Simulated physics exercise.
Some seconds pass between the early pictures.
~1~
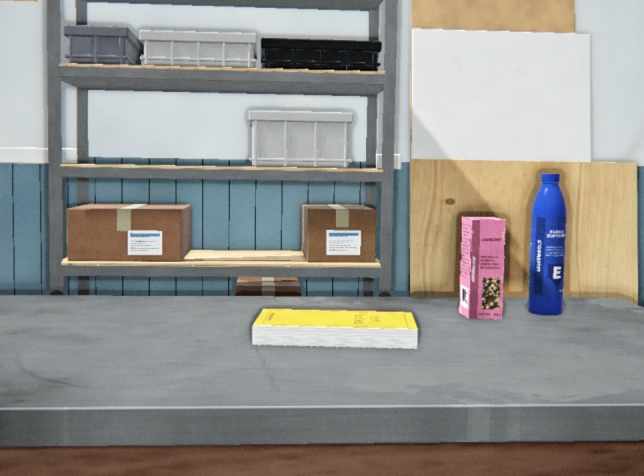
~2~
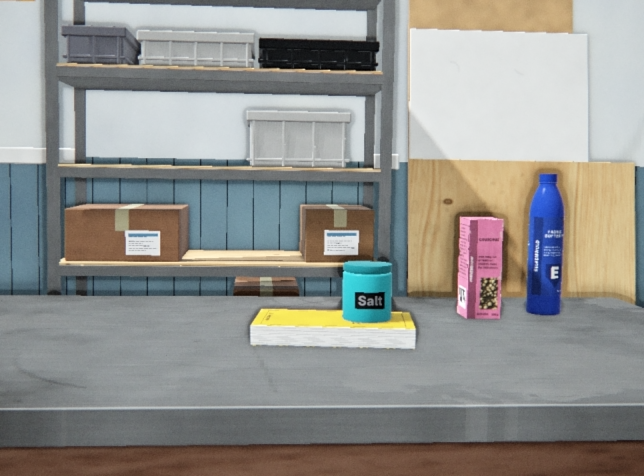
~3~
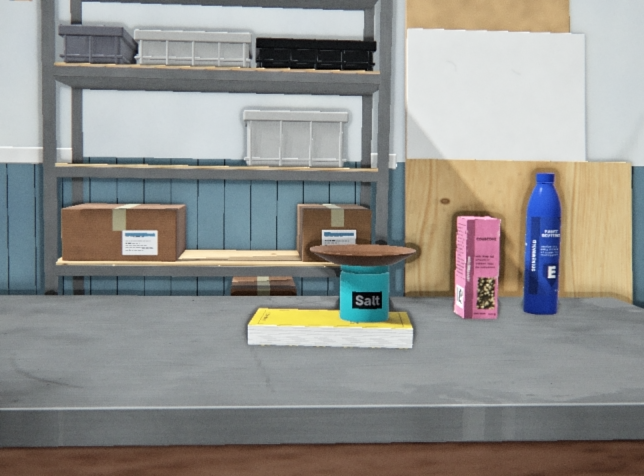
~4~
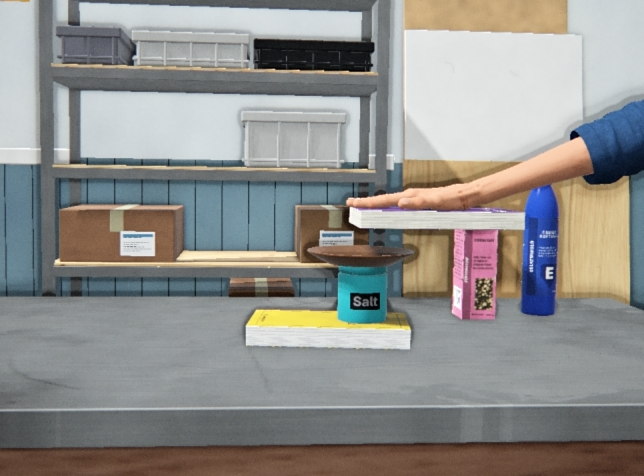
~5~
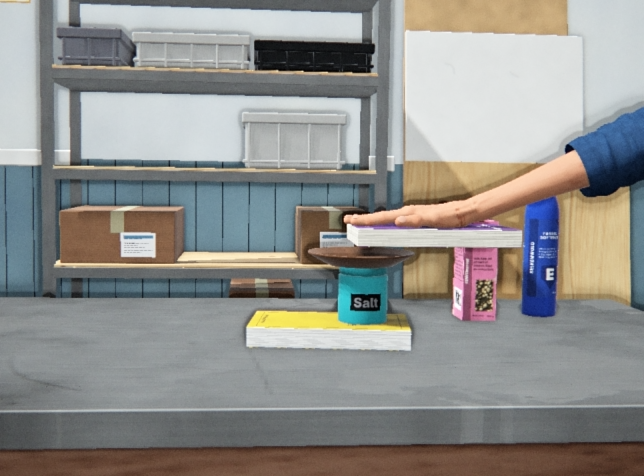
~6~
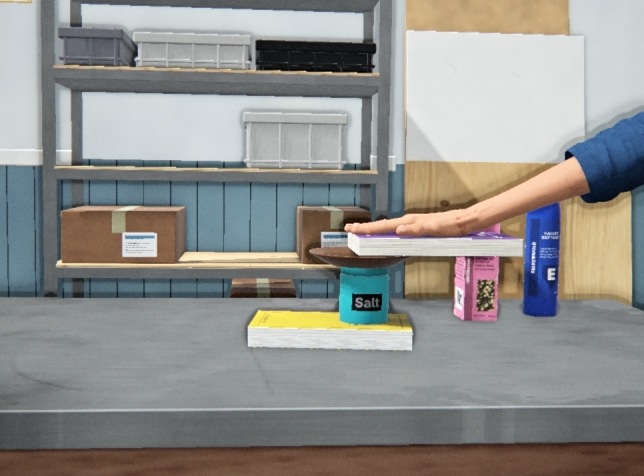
On a gray counter, a turquoise salt jar appeared on a yellow book, then a shallow brown dish on top of it, before a hand from the right lowered a purple book onto the dish.
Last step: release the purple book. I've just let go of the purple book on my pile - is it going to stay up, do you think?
No, it will fall.
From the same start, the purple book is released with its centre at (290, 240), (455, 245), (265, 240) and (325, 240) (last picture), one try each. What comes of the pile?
The pile collapses the first time, collapses the second time, collapses the third time and collapses the fourth time.
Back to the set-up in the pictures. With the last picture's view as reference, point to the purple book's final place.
I'd point to roughly (433, 268).
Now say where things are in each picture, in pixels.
The last thing is not in view yet; blue bottle (548, 244), in the first frame.
The last thing is not in view yet, in the second frame.
The last thing is not in view yet; pink carton (477, 267), in the third frame.
Coming down; purple book (433, 218); yellow book (329, 329), in the fourth frame.
Coming down; purple book (430, 235); turquoise jar (363, 293), in the fifth frame.
Set down, still held; purple book (431, 243); blue bottle (542, 246), in the sixth frame.
Then, 0.30 s after the last picture, purple book now fallen; brown plate tipped 16° from how it was.
Then, 0.40 s after the last picture, brown plate tipped 5° from how it was.
At rest, fallen, purple book; the other 5 in place. Seen from the same camera at the end, purple book near (433, 267). The pile loses its balance.
